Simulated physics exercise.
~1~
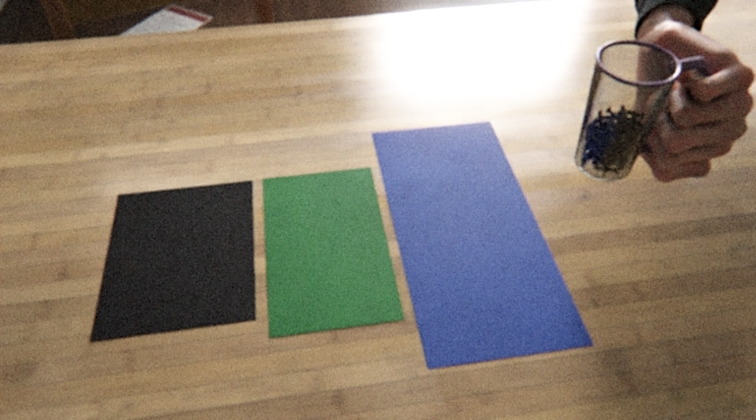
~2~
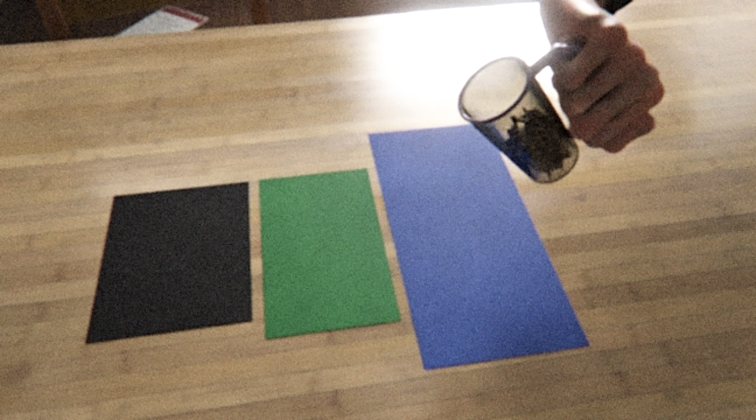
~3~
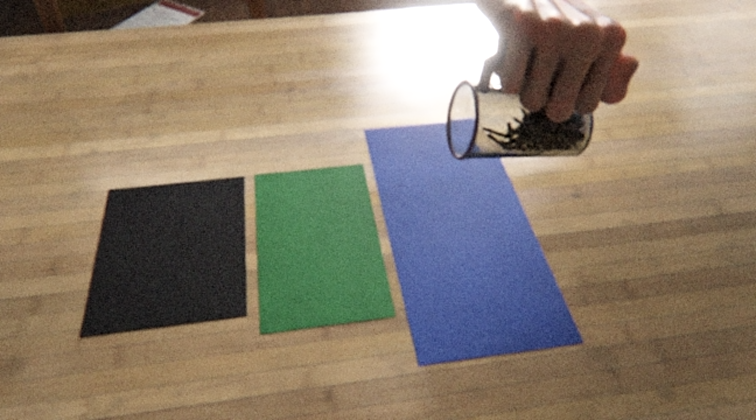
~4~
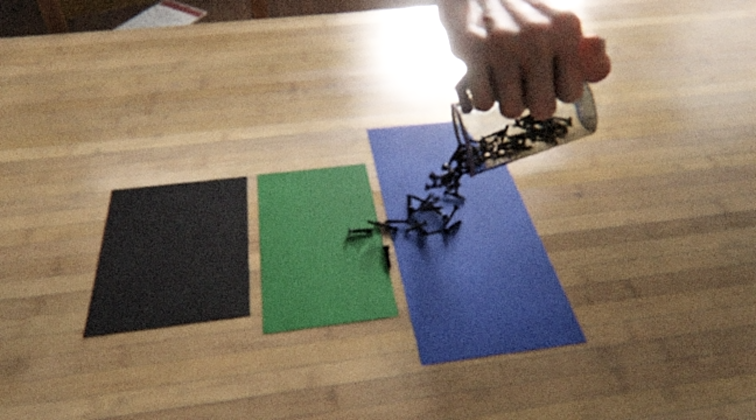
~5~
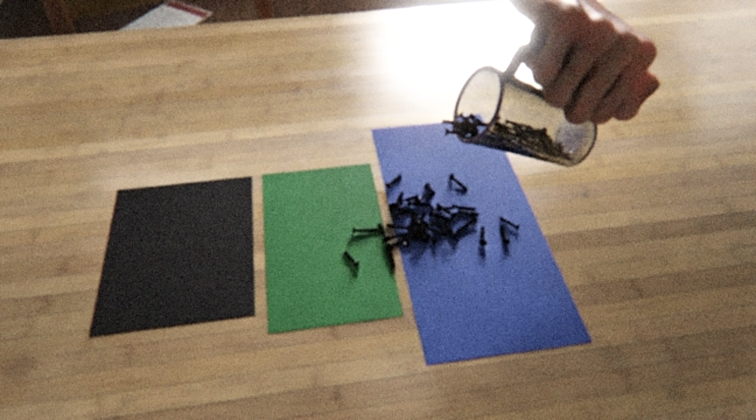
On a bare wooden table lie three flat mats, black on the left, green in the middle and a longer blue one on the right. A hand holds a clear cup of small dark screws upright beyond the blue mat's right side. The hand moves left and tips the cup until it lies on its side above the blue mat. Screws then spill from its mouth, landing mostly on the blue mat, with a few reaching the green. Finally the cup still holds many screws, and the black mat stays empty.
